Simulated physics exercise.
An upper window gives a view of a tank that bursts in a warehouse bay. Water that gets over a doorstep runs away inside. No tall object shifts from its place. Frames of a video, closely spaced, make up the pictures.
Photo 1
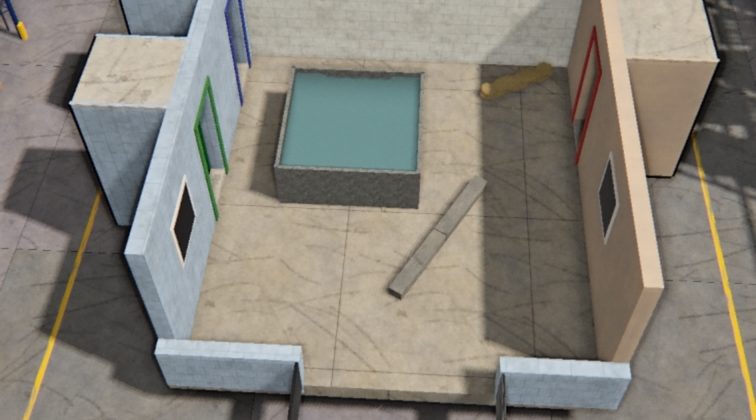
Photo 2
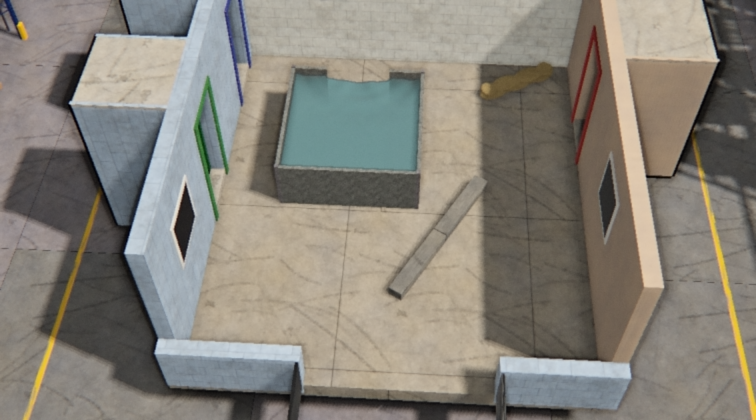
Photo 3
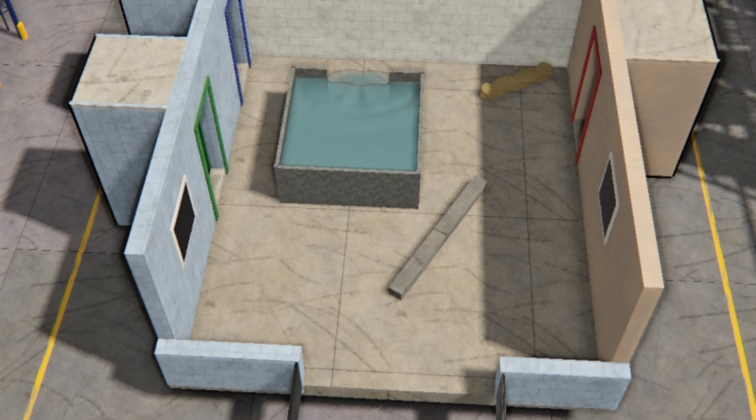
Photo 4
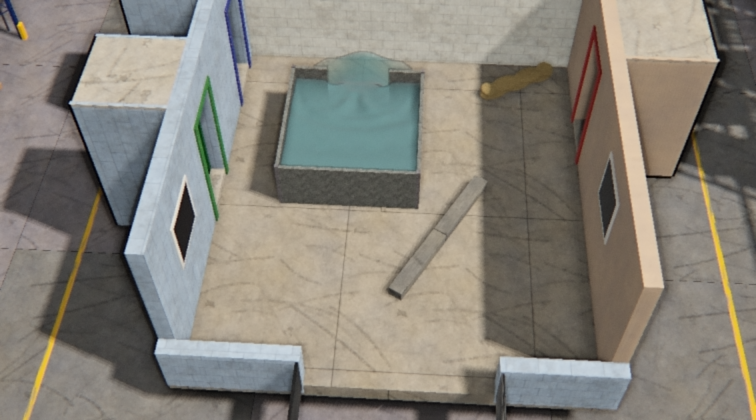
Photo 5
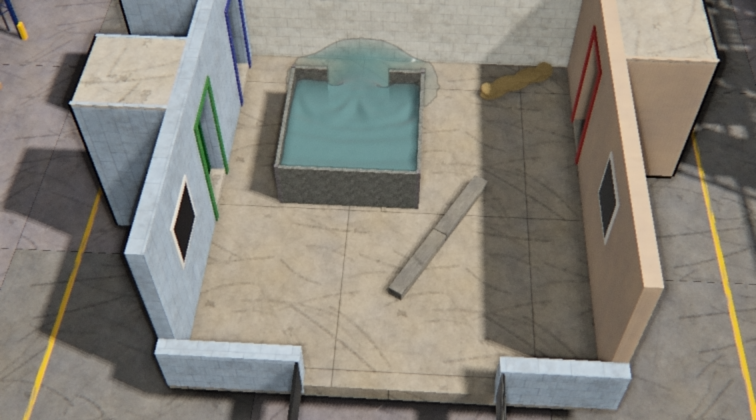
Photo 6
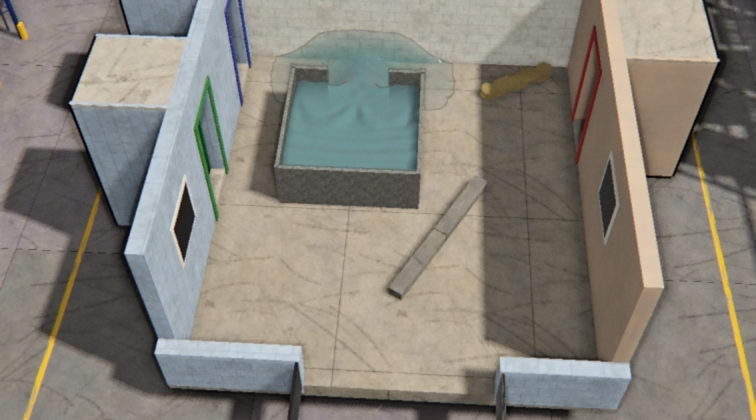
A grey-walled tank of blue-green water stands toward the back of a walled warehouse bay, viewed from high above by a still camera. A grey plank lies slanted on the tan floor and a yellowish log sits at back right, between a pale blue left wall with green and blue outlines and a peach right wall outlined in red. A gap opens in the tank's far side, and water pours out, fanning along the back wall.
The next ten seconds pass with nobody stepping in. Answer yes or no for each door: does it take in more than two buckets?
Red door: No; green door: No; blue door: Yes.
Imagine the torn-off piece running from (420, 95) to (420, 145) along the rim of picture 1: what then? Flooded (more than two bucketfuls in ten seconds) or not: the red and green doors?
The red one exceeds it; the green one falls short.
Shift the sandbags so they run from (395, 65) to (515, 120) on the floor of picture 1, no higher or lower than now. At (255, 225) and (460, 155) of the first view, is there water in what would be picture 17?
Spared, submerged.
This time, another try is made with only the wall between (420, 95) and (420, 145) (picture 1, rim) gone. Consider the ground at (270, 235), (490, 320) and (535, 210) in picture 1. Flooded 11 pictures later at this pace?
Bone-dry, bone-dry, submerged.
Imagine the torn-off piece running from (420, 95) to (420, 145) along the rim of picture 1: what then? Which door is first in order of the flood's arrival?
First to be reached: The one in red.
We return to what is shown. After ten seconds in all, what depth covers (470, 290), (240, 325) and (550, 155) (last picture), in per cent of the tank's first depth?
In the order asked, some 8, 14 and 8 in a hundred.
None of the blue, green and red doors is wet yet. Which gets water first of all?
I'd say the one in blue.
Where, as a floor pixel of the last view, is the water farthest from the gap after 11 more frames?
My estimate: Roughly (567, 71).
A moment on, water covers 15 % of the floor; the red door not reached, the green door not reached, the blue door under two buckets in.
Next, water covers 30 % of the floor; the red door not reached, the green door not reached, the blue door far over two buckets in.
Then, water covers 55 % of the floor; the red door wet at the sill, nothing in, the green door wet at the sill, nothing in, the blue door far over two buckets in.
Later, water covers 90 % of the floor; the red door wet at the sill, nothing in, the green door wet at the sill, nothing in, the blue door far over two buckets in.
In the end, water covers 95 % of the floor; the red door wet at the sill, nothing in, the green door wet at the sill, nothing in, the blue door far over two buckets in.
